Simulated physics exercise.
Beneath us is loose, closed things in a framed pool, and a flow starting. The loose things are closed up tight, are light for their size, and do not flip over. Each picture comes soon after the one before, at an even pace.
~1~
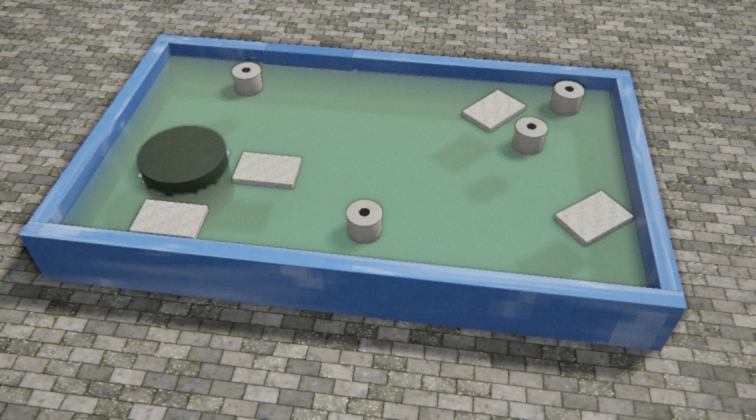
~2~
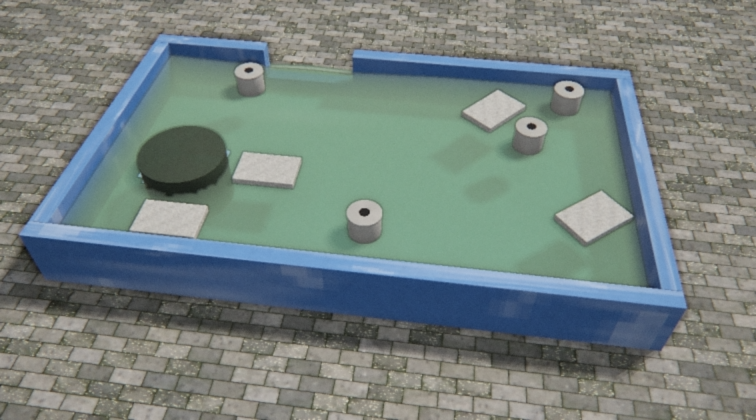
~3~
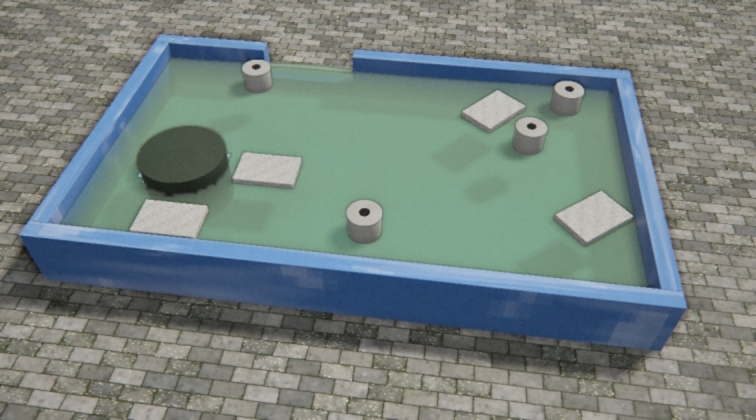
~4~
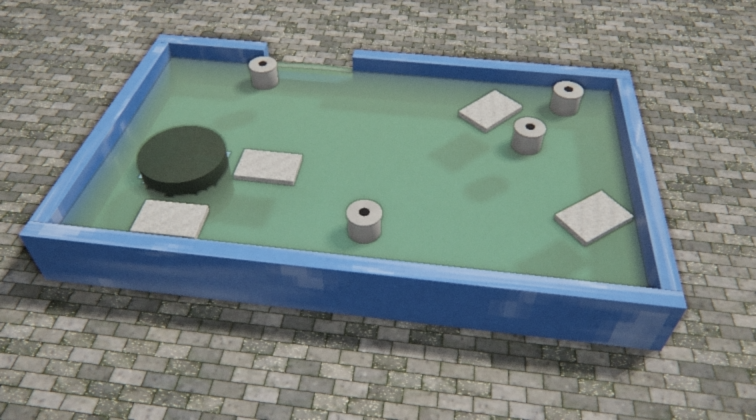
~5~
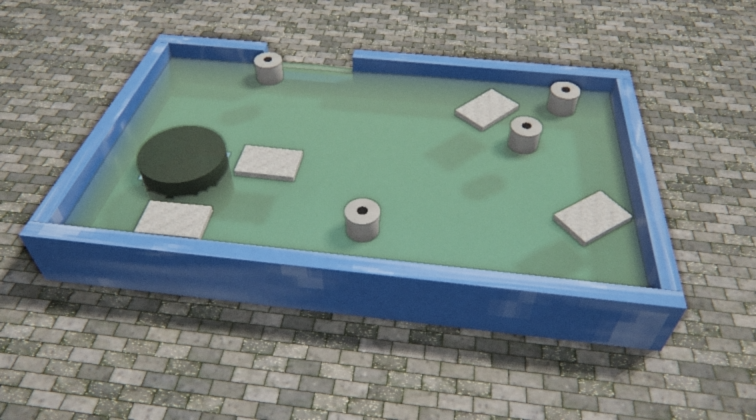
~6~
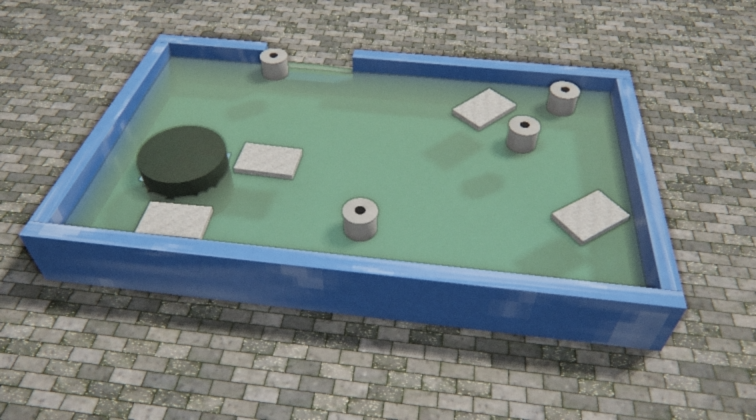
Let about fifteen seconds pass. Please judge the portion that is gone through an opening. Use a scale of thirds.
On that scale, below a third.
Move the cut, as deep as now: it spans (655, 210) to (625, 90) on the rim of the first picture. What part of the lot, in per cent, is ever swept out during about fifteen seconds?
I'd say some 50 in a hundred.
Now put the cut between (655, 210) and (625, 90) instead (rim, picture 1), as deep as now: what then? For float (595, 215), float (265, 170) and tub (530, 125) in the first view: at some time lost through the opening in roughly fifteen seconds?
In order: Escapes, remains, escapes.
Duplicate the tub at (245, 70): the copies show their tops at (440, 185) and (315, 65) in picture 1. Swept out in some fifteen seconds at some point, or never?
Going one by one, the first is retained and the second lost.
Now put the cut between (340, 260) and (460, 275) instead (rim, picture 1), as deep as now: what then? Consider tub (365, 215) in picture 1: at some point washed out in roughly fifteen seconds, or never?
That object: Carried off.
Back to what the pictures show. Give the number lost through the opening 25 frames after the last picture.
My count is 1.
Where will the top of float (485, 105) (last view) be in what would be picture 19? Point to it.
It should be around (456, 105).
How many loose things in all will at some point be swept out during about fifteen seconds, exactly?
It comes out at 1.
A moment on, 1 of 8 are out; 7 afloat.
Next, 1 of 8 are out; 7 afloat.
Later, 1 of 8 are out; 7 afloat.
In the end, 1 of 8 are out; 7 afloat.
